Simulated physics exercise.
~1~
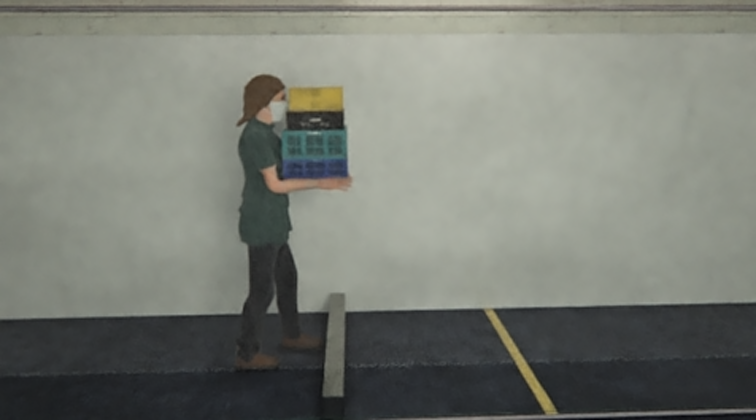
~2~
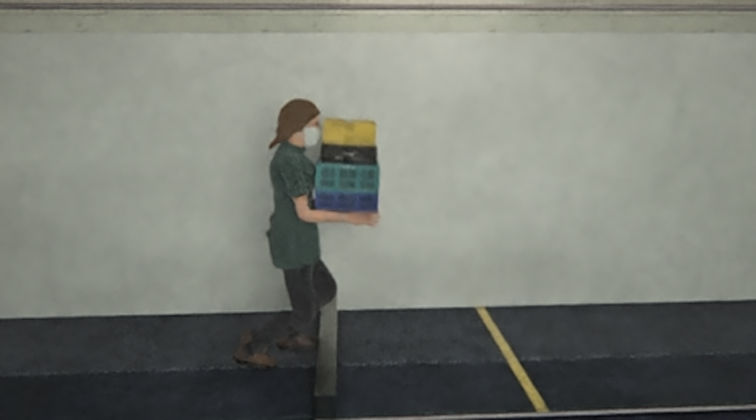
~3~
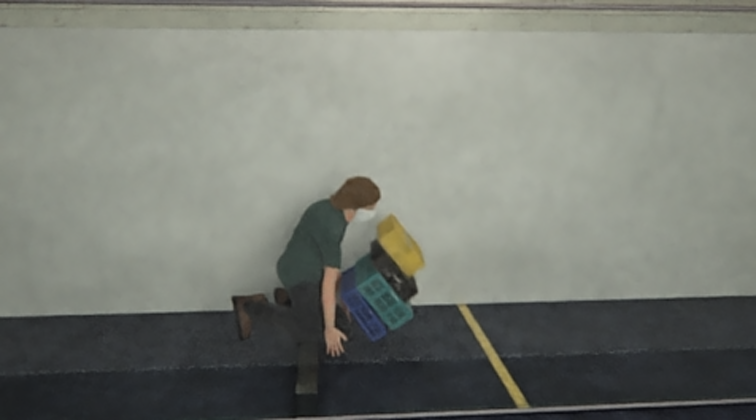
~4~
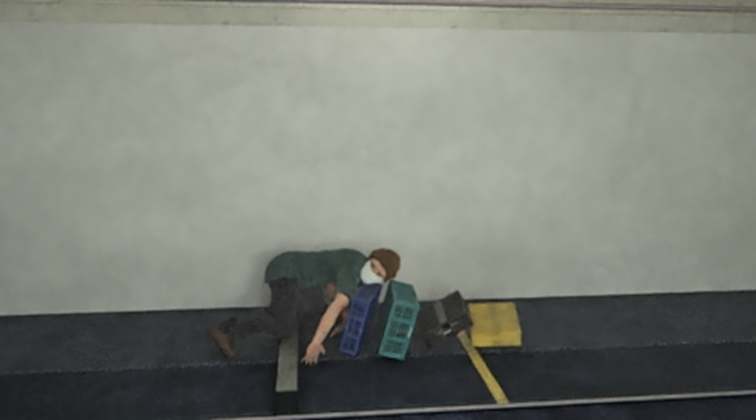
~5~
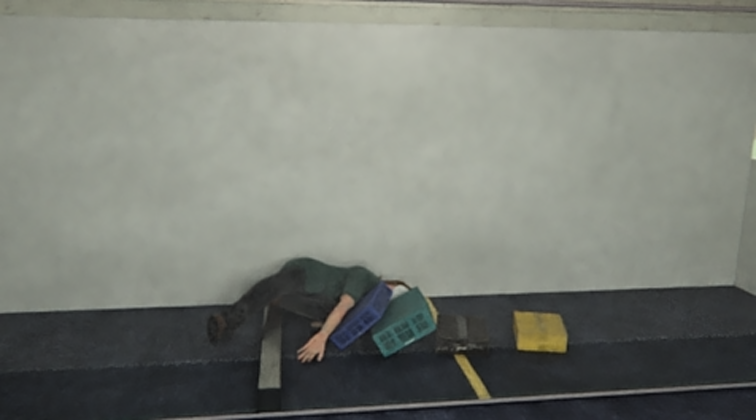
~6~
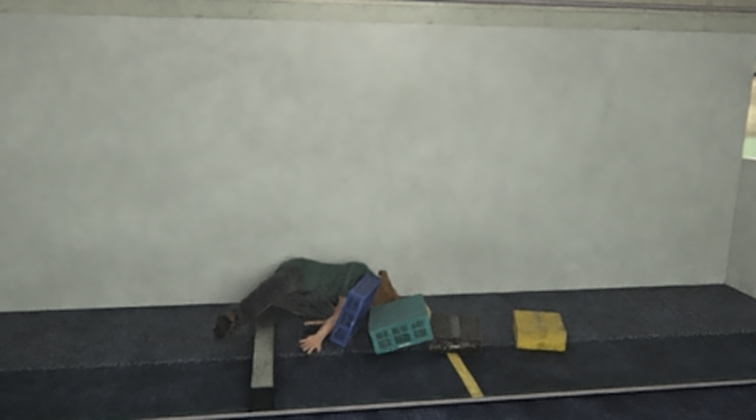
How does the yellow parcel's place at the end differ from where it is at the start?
At the start the yellow parcel sits on top of the stack in the person's arms, left of the yellow line. By the end it lies on the floor to the right of the line, farther right than the other items.
